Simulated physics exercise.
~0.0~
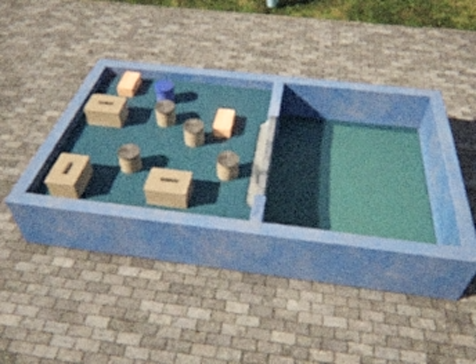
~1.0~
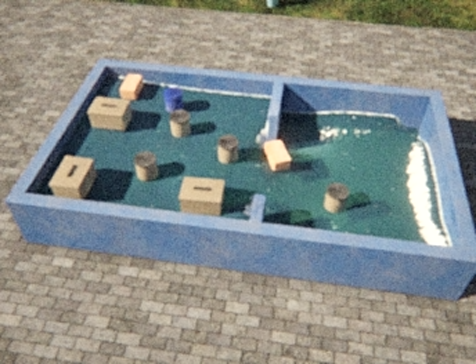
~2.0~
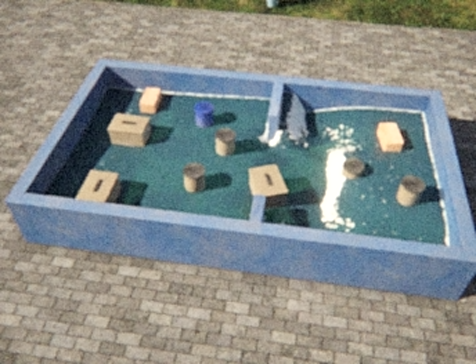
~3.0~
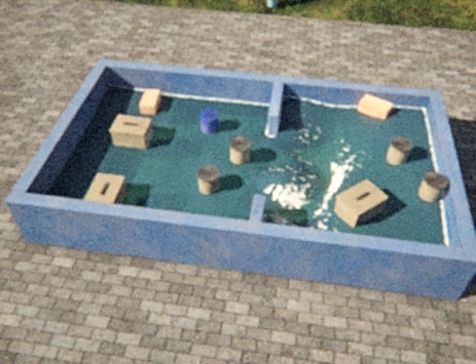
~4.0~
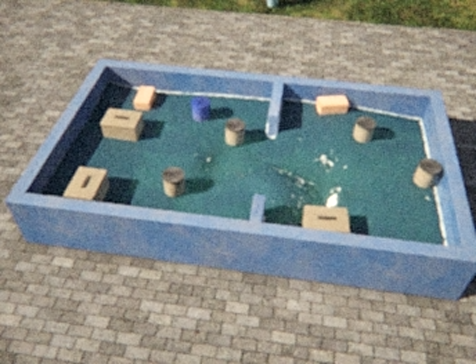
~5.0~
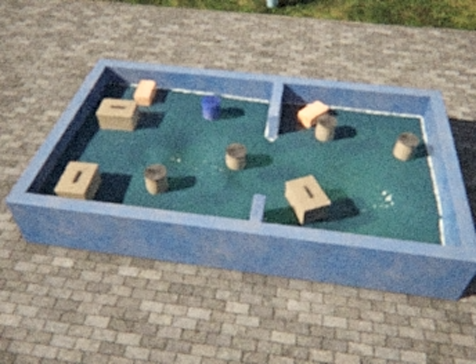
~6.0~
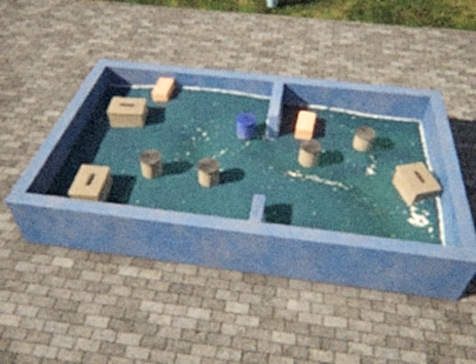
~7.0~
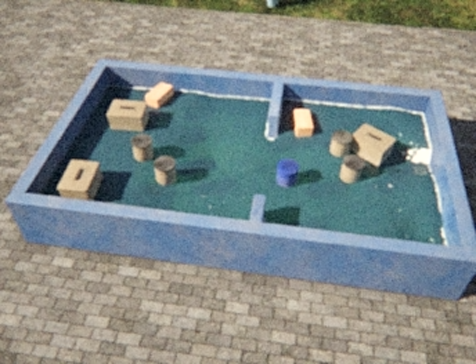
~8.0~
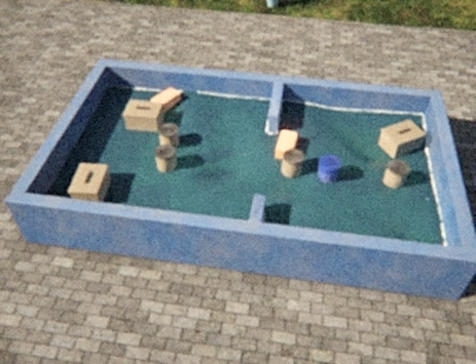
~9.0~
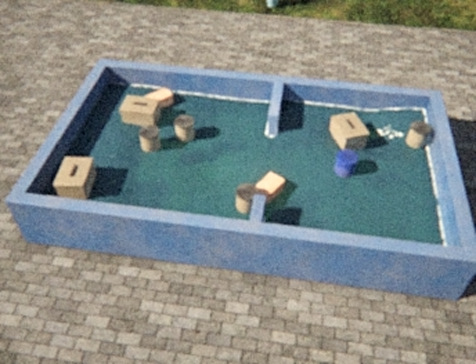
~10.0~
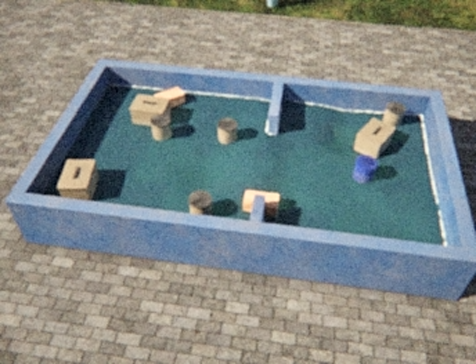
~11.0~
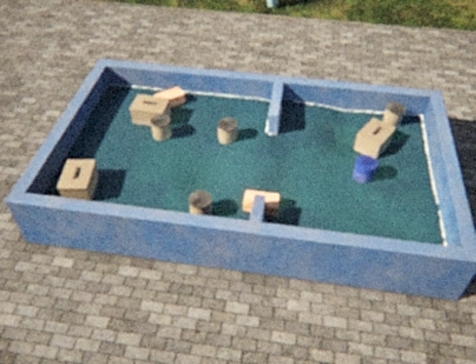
Water surging through a divided blue tank, carrying floating boxes and pails rightward before they swirl, scatter and settle across both sides.
